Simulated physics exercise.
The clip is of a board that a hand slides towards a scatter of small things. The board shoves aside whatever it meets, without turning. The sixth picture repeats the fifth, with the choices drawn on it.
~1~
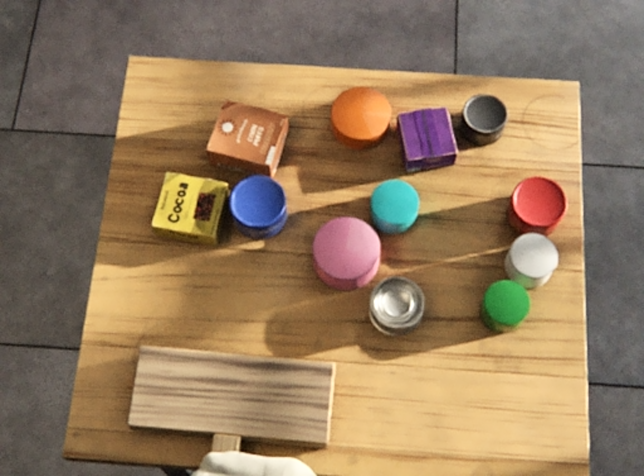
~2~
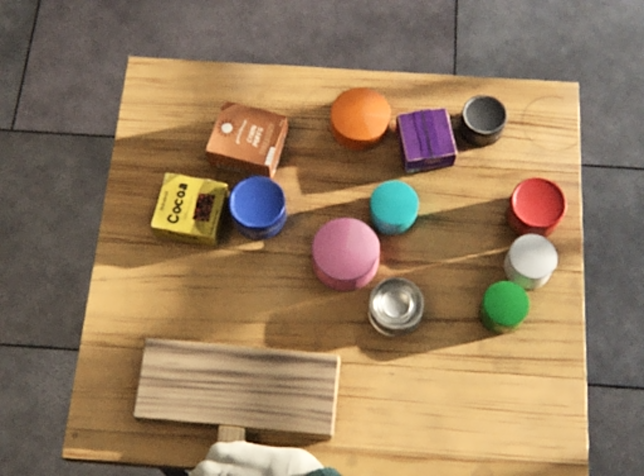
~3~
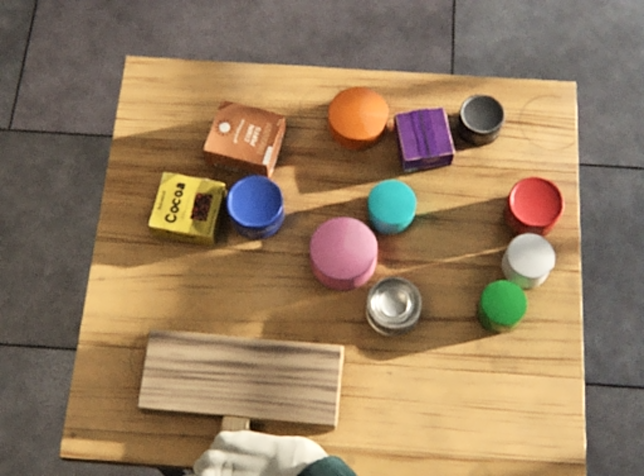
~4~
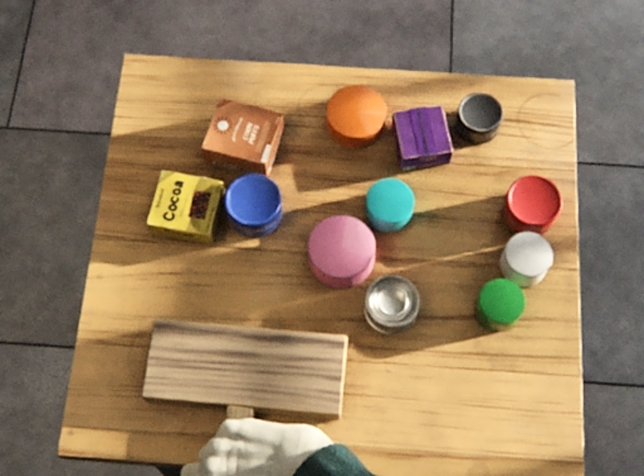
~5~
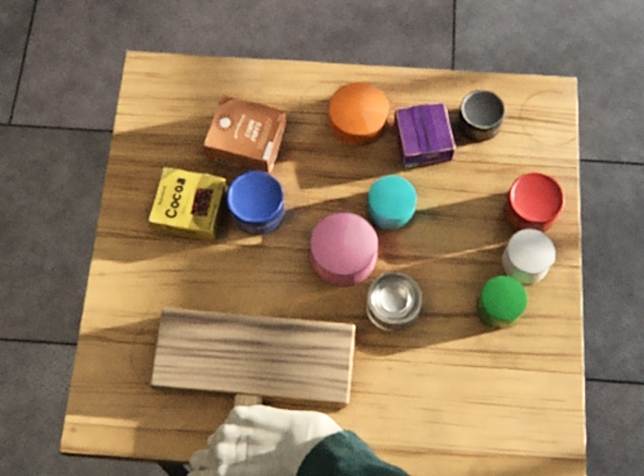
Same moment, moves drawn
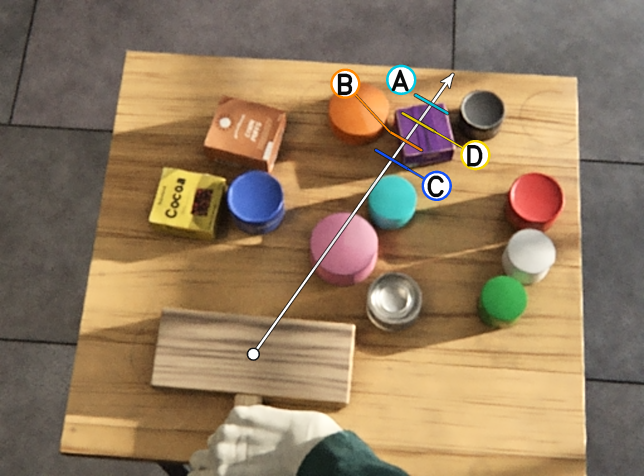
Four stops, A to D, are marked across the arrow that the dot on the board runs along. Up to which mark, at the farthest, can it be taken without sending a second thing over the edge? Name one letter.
C.
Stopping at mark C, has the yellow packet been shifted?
No.
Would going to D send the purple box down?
Yes.
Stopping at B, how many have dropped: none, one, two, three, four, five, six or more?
By then, two.
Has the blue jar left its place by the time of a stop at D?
Yes.
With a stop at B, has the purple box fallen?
By then, yes.
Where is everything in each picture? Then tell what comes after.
In the first picture, turquoise pot (394, 208); red jar (537, 208); white tin (530, 261).
In the second picture, board (237, 385); pink tin (345, 255).
In the third picture, board (241, 377); grey tin (393, 306).
In the fourth picture, board (245, 366); yellow packet (187, 207).
In the fifth picture, board (253, 354); black tub (481, 116); orange box (246, 135); orange tin (358, 114).
On the copy, A at (432, 105); B at (405, 141); C at (392, 159); D at (419, 123); the arrow from (253, 354) to (453, 74); the white dot at (253, 354).
On C. First, board (306, 285); grey tin (428, 292); turquoise pot (398, 193).
Then, board (356, 214); orange tin (356, 97); purple box (427, 119).
Finally, board (391, 165); orange tin (345, 60); purple box (435, 69); none fallen.
By contrast, A drops five; B drops two; D drops two.
